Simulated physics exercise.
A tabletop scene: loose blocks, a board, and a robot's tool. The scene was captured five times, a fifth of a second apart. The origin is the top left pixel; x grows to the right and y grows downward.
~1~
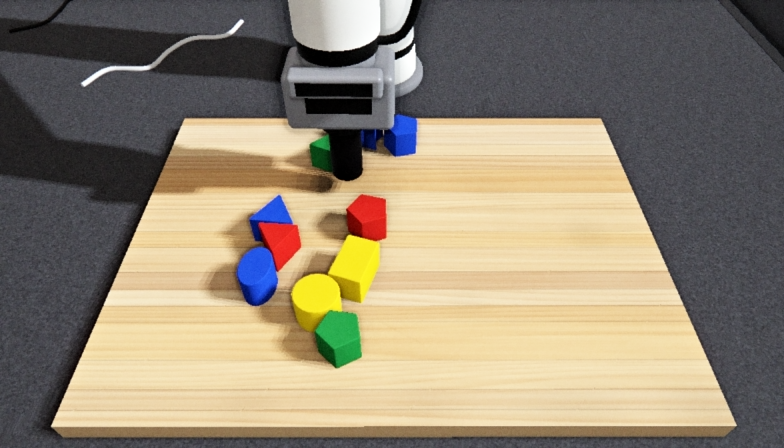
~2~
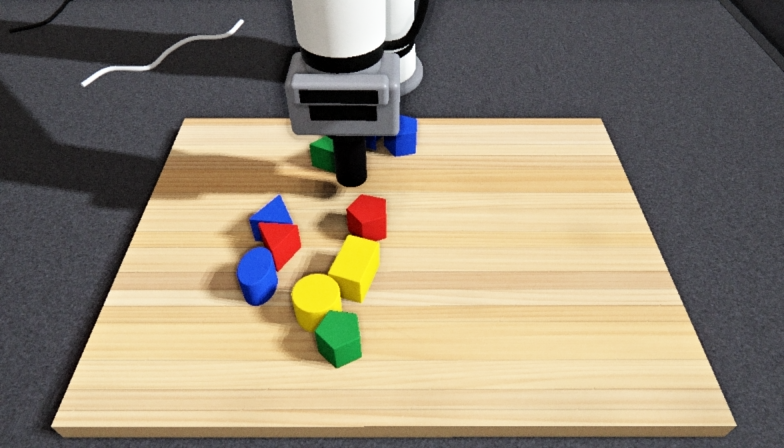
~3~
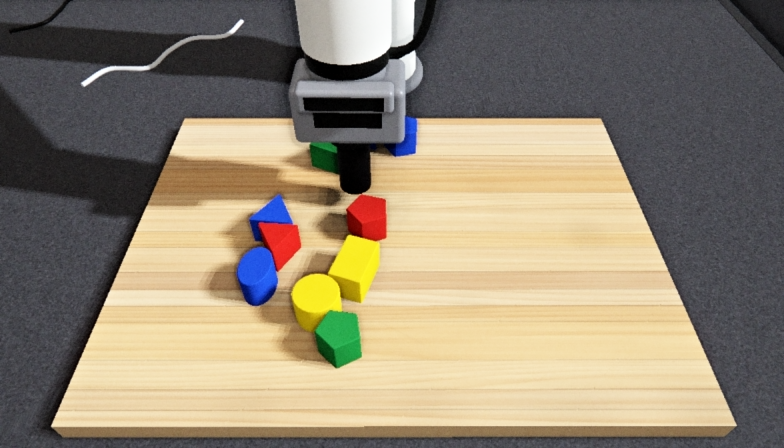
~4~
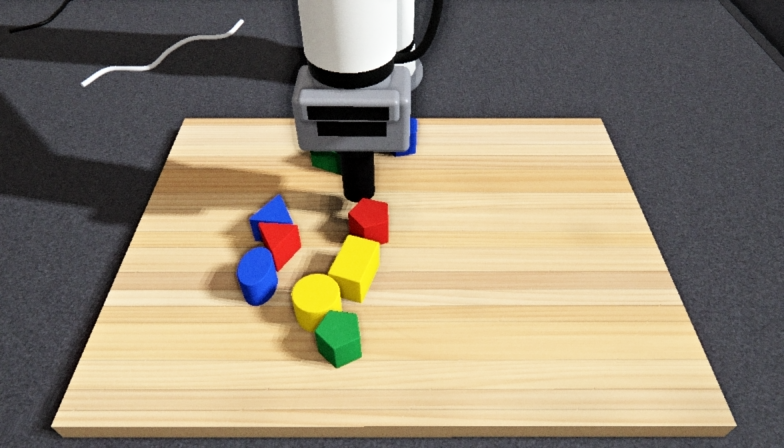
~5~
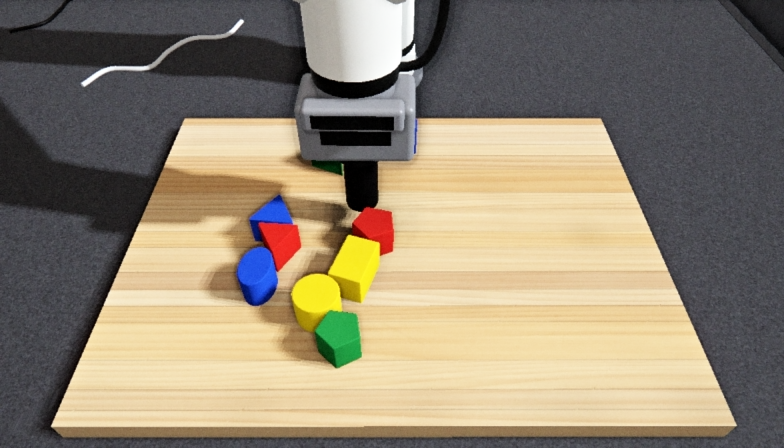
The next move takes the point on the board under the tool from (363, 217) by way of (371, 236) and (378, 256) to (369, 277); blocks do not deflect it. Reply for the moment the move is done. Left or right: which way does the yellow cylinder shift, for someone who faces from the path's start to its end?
Right.
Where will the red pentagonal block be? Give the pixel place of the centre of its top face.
So, by the moment the path ends, you'll find the top centre of the red pentagonal block at (404, 266).
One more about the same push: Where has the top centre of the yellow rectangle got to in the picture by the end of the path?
Its top middle: (346, 293).
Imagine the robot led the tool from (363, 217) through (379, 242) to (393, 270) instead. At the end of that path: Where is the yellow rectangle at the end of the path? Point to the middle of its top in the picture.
The middle of the upper face of the yellow rectangle will lie at about (358, 273) in the picture.
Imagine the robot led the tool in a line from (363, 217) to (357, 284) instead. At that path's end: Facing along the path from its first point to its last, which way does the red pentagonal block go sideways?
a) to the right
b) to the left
b - to the left.
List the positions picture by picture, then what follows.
The first frame shows tip of the tool at (348, 171), middles of tops, yellow cylinder at (316, 292), green pentagonal block at (339, 328), yellow rectangle at (354, 257), red pentagonal block at (368, 208).
The second frame shows tool at (352, 178), nothing pushed.
The third frame shows tool at (356, 184), nothing pushed.
The fourth frame shows tool at (359, 192), red pentagonal block at (370, 212).
The fifth frame shows tool at (362, 201), yellow cylinder at (316, 292), green pentagonal block at (339, 328), yellow rectangle at (354, 257), red pentagonal block at (374, 221).
What follows on the original path. Halfway along, tool at (375, 230); yellow cylinder at (311, 296); yellow rectangle at (358, 274), turned 40° clockwise; red pentagonal block at (398, 247), turned 30° anticlockwise.
At the end, tool at (368, 261); yellow cylinder at (293, 309); green pentagonal block at (335, 334), turned 20° anticlockwise; yellow rectangle at (346, 293), turned 45° clockwise; red pentagonal block at (404, 266), turned 90° anticlockwise.
